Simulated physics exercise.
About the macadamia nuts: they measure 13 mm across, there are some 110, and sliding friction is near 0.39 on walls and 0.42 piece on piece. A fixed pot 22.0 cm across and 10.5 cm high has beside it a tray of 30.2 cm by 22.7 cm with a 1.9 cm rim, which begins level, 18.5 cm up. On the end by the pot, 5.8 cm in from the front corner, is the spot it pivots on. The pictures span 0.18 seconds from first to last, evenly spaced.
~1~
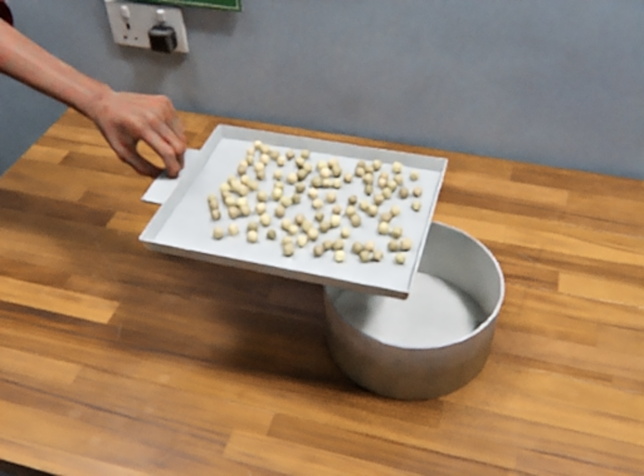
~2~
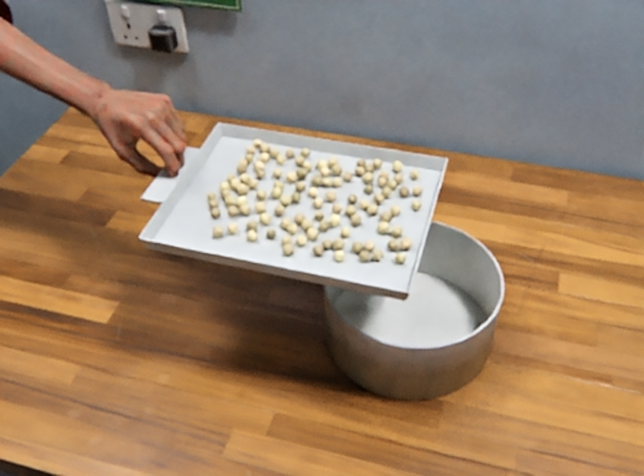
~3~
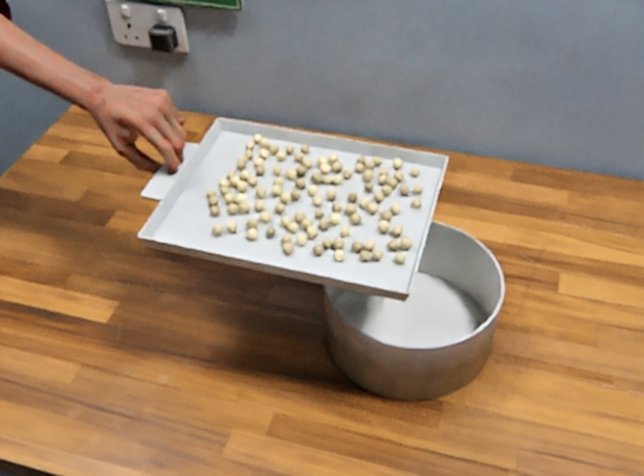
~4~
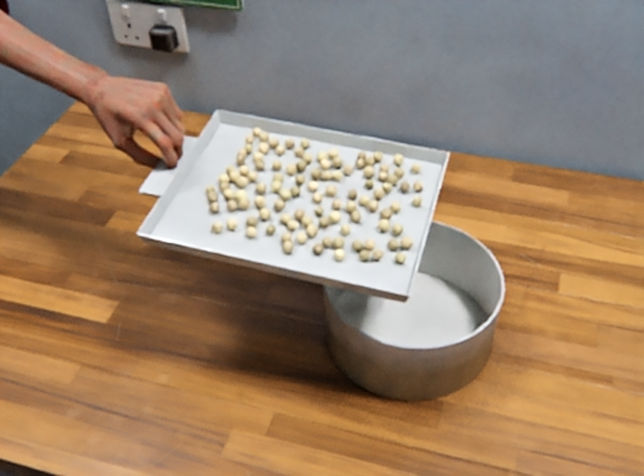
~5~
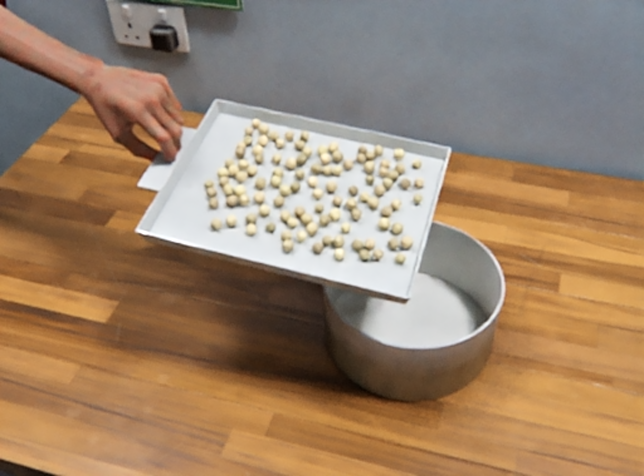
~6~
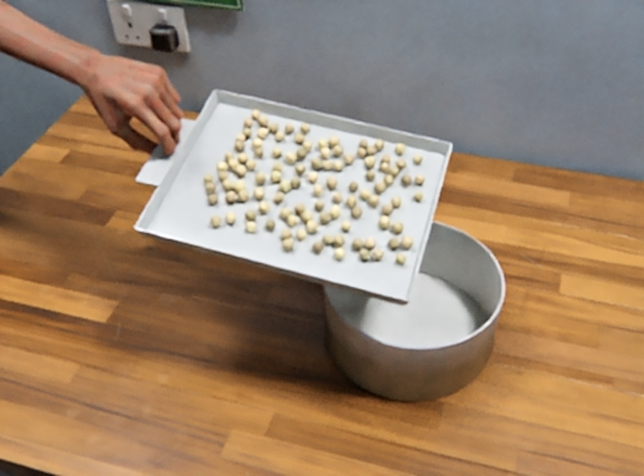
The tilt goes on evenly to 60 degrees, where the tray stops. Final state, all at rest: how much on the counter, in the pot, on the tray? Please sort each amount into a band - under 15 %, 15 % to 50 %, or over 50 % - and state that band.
Counter: 15 % to 50 %; pot: Under 15 %; tray: Over 50 %.
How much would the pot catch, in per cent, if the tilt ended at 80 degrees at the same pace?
Estimate: Roughly 15 percent.
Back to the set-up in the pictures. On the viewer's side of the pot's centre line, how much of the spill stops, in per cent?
Near 100 in a hundred.
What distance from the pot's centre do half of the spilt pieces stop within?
I'd say close to 22 centimetres.
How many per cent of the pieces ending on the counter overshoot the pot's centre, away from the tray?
About 70 percent of the spill.
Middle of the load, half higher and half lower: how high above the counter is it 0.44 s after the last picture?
Roughly 22 cm.
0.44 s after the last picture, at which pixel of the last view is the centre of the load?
Roughly (348, 258).
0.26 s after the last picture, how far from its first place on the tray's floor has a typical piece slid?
By then it sits near 5 cm from where it began.
Then, 0.26 s after the last picture, tilt 36 degrees; the tray holds 100 %, the pot 0 %.
Then, 0.44 s after the last picture, tilt 52 degrees; the tray holds 100 %, the pot 0 %.
Then, 0.73 s after the last picture, tilt 60 degrees; the tray holds 80 %, the pot 0 %.
In the end, counter 25 %, pot 0 %, tray 75 %.
